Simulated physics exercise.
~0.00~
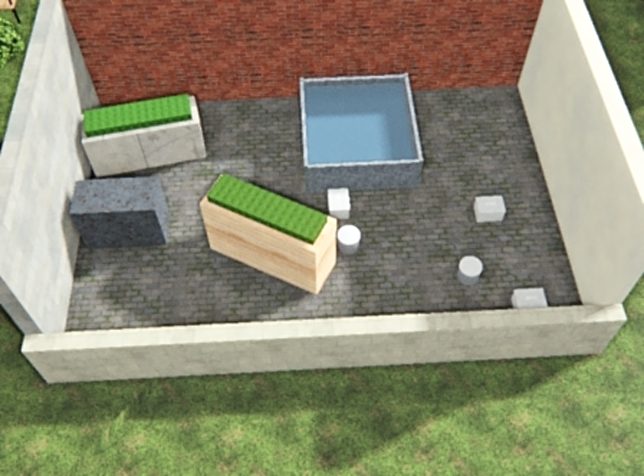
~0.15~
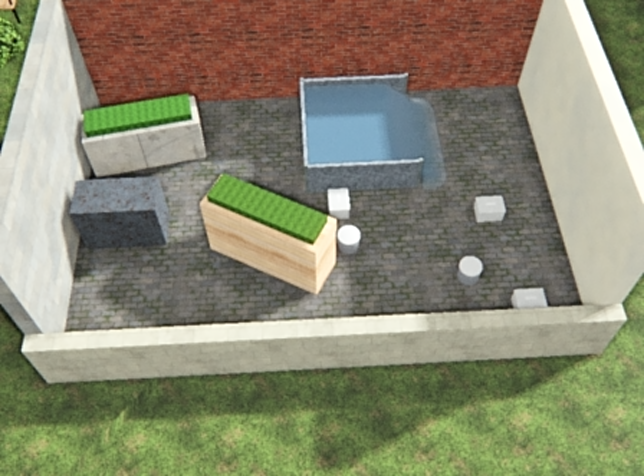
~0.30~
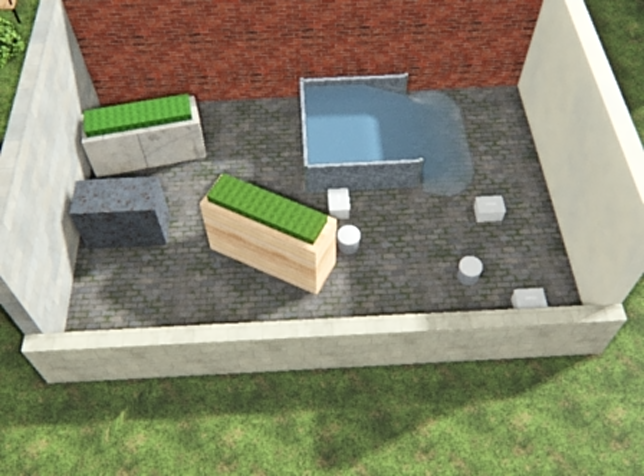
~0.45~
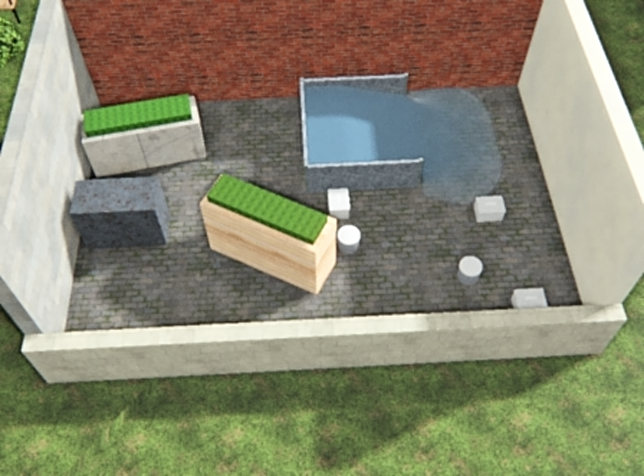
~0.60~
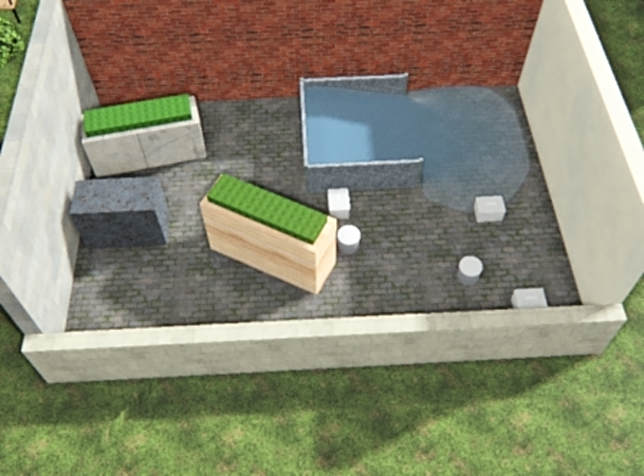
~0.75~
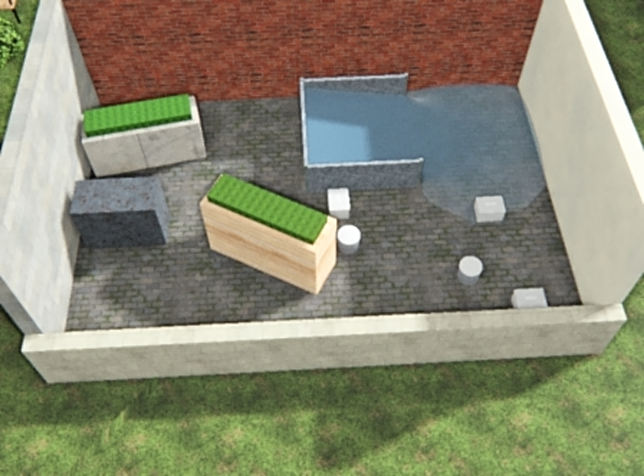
At the start, a raised pool of water stands against the brick wall of a paved, walled yard with planters and small white blocks. Its right side opens, and water spreads across the paving in a widening rounded sheet, reaching the right wall while the surrounding objects stay put.
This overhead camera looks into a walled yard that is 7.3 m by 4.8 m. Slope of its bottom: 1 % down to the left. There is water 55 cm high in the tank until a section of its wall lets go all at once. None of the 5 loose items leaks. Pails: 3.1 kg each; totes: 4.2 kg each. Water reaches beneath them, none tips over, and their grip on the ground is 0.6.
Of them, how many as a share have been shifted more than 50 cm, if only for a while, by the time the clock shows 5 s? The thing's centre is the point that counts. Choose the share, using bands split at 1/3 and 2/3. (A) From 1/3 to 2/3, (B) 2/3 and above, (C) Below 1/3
A.
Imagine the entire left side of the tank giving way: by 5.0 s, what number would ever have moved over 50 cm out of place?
Result: 0.
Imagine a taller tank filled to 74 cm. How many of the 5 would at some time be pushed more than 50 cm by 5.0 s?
Count: 3.
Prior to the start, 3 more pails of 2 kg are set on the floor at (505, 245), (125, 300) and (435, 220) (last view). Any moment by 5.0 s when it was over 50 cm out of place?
The first comes out beyond the limit, the second within the limit, the third beyond the limit.
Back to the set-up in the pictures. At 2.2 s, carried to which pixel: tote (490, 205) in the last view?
Roughly (510, 251) in the same view.
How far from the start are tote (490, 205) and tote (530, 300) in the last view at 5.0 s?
Net shifts, in order: 450 cm and 500 cm.
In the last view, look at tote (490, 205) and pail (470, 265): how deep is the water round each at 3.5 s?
Depths: Near 10 cm, then near 5 cm.
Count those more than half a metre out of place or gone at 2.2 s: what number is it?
By that time the total stands at 1.
After 1.1 s 0 of 5 are over 50 cm from their spots; 0 afloat.
After 2.2 s 1 of 5 are over 50 cm from their spots; 0 afloat.
After 3.5 s 3 of 5 are over 50 cm from their spots; 2 afloat.
After 5.0 s 3 of 5 are over 50 cm from their spots, and 3 have been at some point; 1 afloat.
